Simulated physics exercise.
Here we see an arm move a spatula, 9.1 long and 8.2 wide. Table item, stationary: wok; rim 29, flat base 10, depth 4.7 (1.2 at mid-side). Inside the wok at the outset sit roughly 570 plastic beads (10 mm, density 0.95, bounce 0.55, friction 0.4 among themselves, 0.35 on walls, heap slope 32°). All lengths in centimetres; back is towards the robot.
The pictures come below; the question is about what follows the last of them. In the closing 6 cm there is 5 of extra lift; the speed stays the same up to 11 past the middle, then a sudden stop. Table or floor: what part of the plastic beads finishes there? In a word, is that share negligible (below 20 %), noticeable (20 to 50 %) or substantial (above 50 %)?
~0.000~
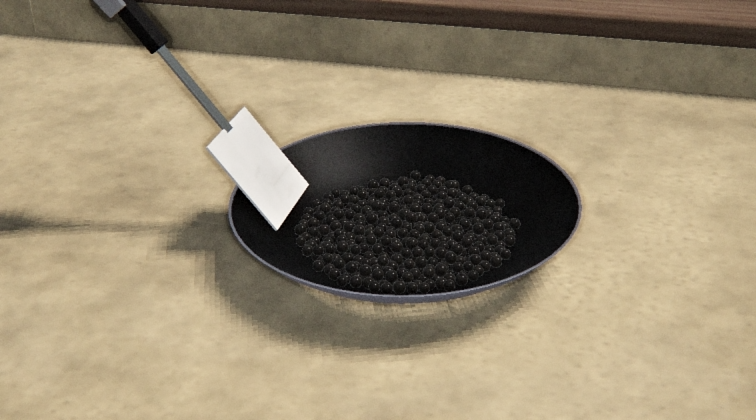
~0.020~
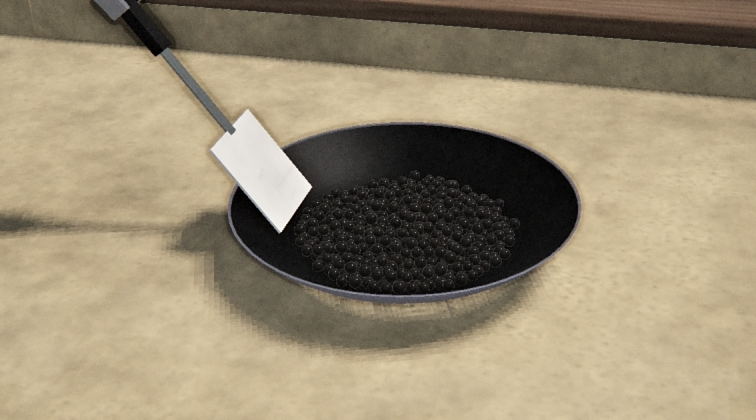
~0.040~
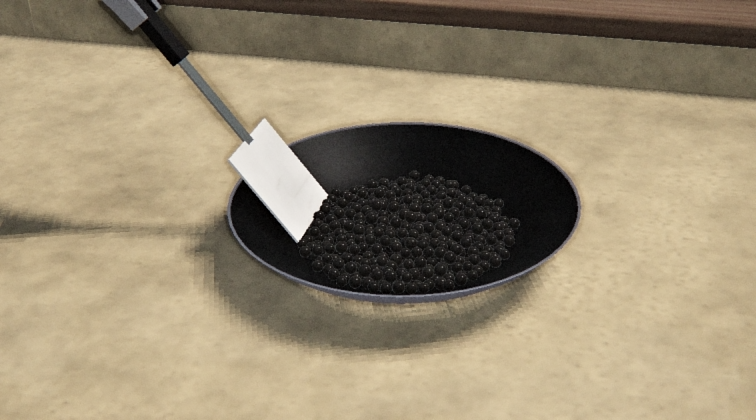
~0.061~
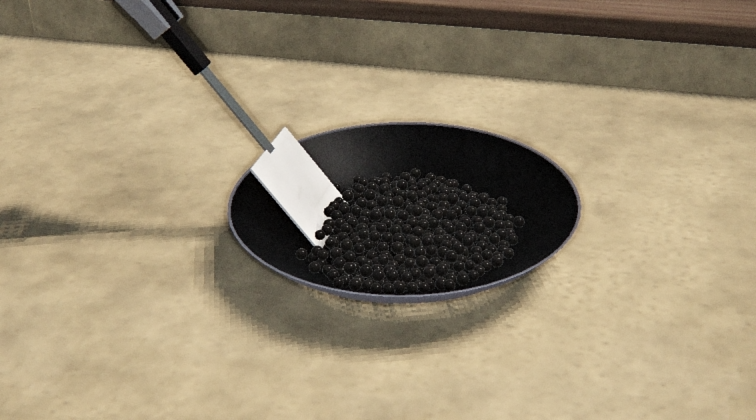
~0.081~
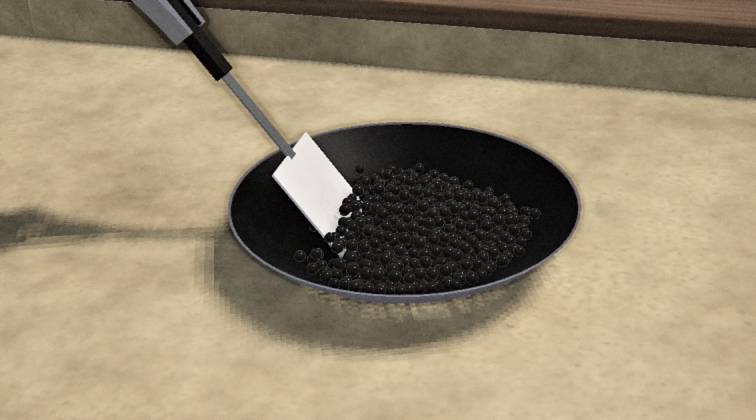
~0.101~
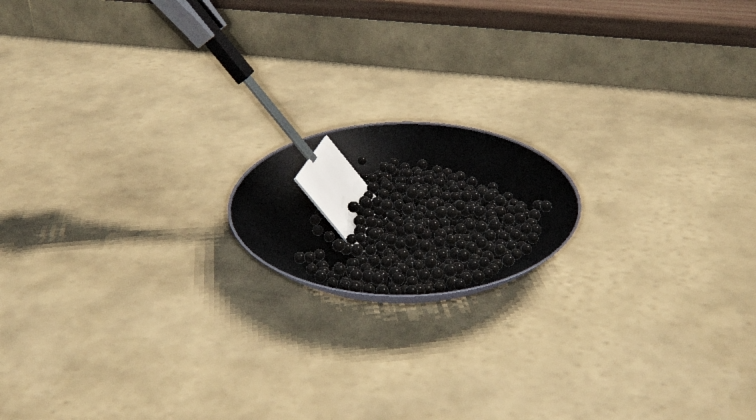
In a word, noticeable.
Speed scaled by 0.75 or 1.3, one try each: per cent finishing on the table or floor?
25 and 35 %.
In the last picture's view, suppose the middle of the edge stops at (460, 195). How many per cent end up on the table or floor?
Something near 5 in a hundred.
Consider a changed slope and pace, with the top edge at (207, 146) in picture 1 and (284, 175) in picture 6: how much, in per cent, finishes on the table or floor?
20 per cent.
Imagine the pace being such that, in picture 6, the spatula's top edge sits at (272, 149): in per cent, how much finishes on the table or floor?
Some 10 per cent.
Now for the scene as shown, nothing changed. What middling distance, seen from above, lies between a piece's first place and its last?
I'd guess close to 5 centimetres.
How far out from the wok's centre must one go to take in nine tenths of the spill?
Around 80 centimetres from the centre.
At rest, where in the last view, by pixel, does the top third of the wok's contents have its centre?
Close to pixel (496, 232).
By 0.15 s, sloping 52°, highest piece 5 above the table; 571 in the wok.
By 0.20 s, sloping 52°, highest piece 7 above the table; 571 in the wok.
By 0.42 s, sloping 52°, highest piece 14 above the table; 421 in the wok, 91 on the table or floor, 59 on the blade or in flight.
By 1.47 s, sloping 52°, highest piece 4 above the table; 421 in the wok, 150 on the table or floor.
Final count, 421 in the wok, 150 on the table or floor. That is 26 % on the table or floor.
